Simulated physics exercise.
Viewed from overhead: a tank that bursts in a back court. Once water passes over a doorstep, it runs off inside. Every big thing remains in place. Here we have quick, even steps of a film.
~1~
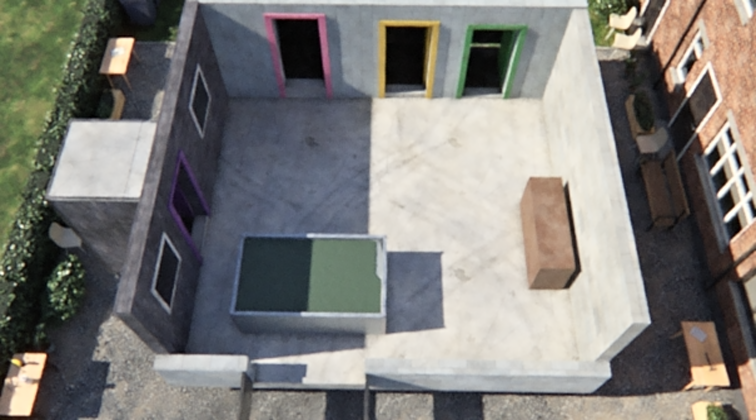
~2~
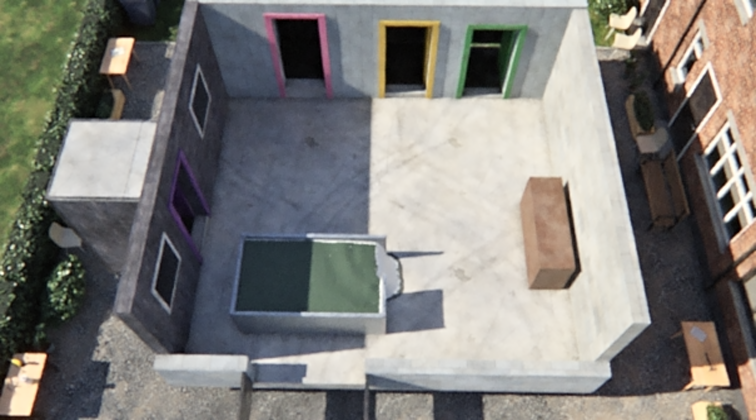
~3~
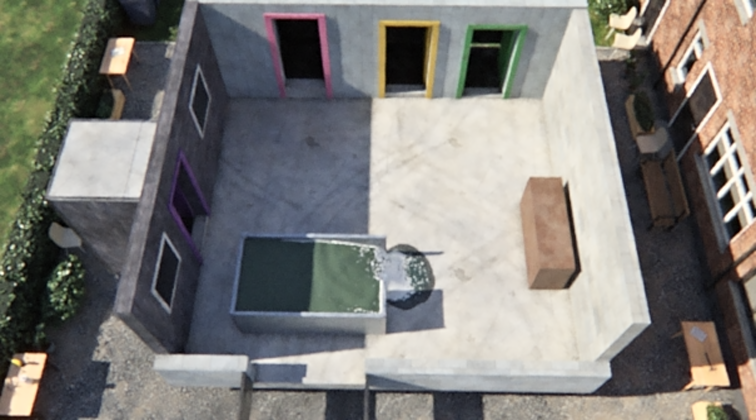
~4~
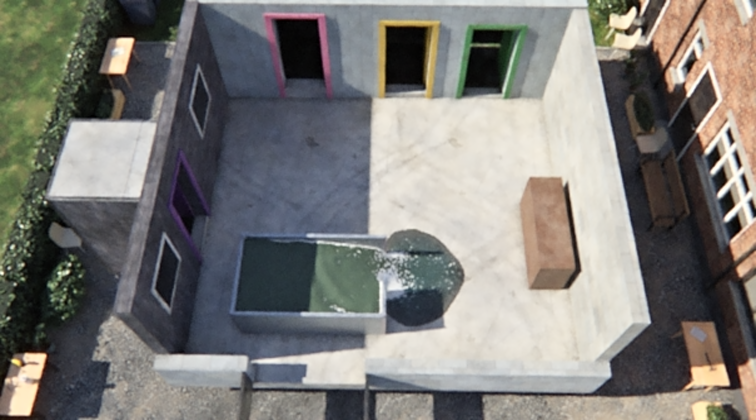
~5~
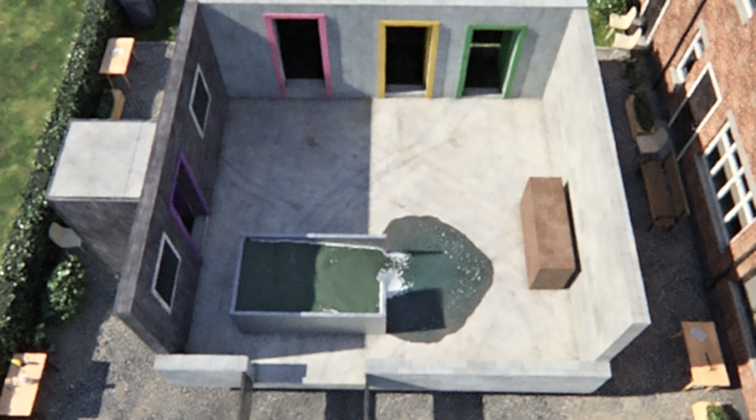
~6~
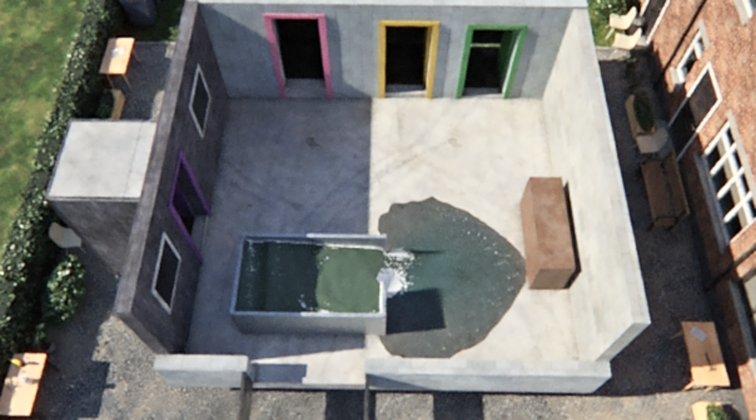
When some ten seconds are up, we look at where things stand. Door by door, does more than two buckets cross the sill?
Result: I expect the purple door to stay within two buckets. I expect the pink door to stay within two buckets. I expect the green door to go over the limit. I expect the yellow door to stay within two buckets.
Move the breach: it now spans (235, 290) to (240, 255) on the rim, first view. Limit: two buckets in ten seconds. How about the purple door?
Purple door: Crosses the threshold.
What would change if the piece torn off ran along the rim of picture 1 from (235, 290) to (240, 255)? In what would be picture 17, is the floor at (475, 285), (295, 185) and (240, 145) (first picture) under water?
Taken in turn they're unwetted, swamped and swamped.
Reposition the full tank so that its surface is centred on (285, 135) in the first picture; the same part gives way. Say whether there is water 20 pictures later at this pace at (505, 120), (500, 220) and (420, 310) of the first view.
One after the other: Flooded, covered, free of water.
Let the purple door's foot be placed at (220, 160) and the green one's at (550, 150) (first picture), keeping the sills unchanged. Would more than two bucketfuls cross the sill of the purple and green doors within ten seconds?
Purple door: Falls short. Green door: Exceeds the limit.
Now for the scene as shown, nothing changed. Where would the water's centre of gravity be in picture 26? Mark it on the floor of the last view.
My pick is pixel (407, 265).
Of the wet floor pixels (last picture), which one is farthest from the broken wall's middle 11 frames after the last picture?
Near (535, 100).
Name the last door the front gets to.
That would be the purple door.
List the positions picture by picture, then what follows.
Still water in the water tank at (311, 275), in the first frame.
The front is at (393, 259), out from the gap at (383, 271), in the second frame.
The front is at (429, 286), out from the gap at (383, 272), in the third frame.
Water pours out at (383, 272) and has run to (457, 266), in the fourth frame.
The front is at (486, 263), out from the gap at (383, 272), in the fifth frame.
The front is at (518, 258), out from the gap at (383, 271), in the sixth frame.
A moment on, water covers 30 % of the floor; the purple door not reached, the pink door not reached, the green door not reached, the yellow door not reached.
Next, water covers 40 % of the floor; the purple door not reached, the pink door not reached, the green door not reached, the yellow door not reached.
Then, water covers 40 % of the floor; the purple door not reached, the pink door not reached, the green door over two buckets in, the yellow door wet at the sill, nothing in.
Later, water covers 70 % of the floor; the purple door not reached, the pink door wet at the sill, nothing in, the green door far over two buckets in, the yellow door wet at the sill, nothing in.
In the end, water covers 90 % of the floor; the purple door wet at the sill, nothing in, the pink door wet at the sill, nothing in, the green door far over two buckets in, the yellow door wet at the sill, nothing in.
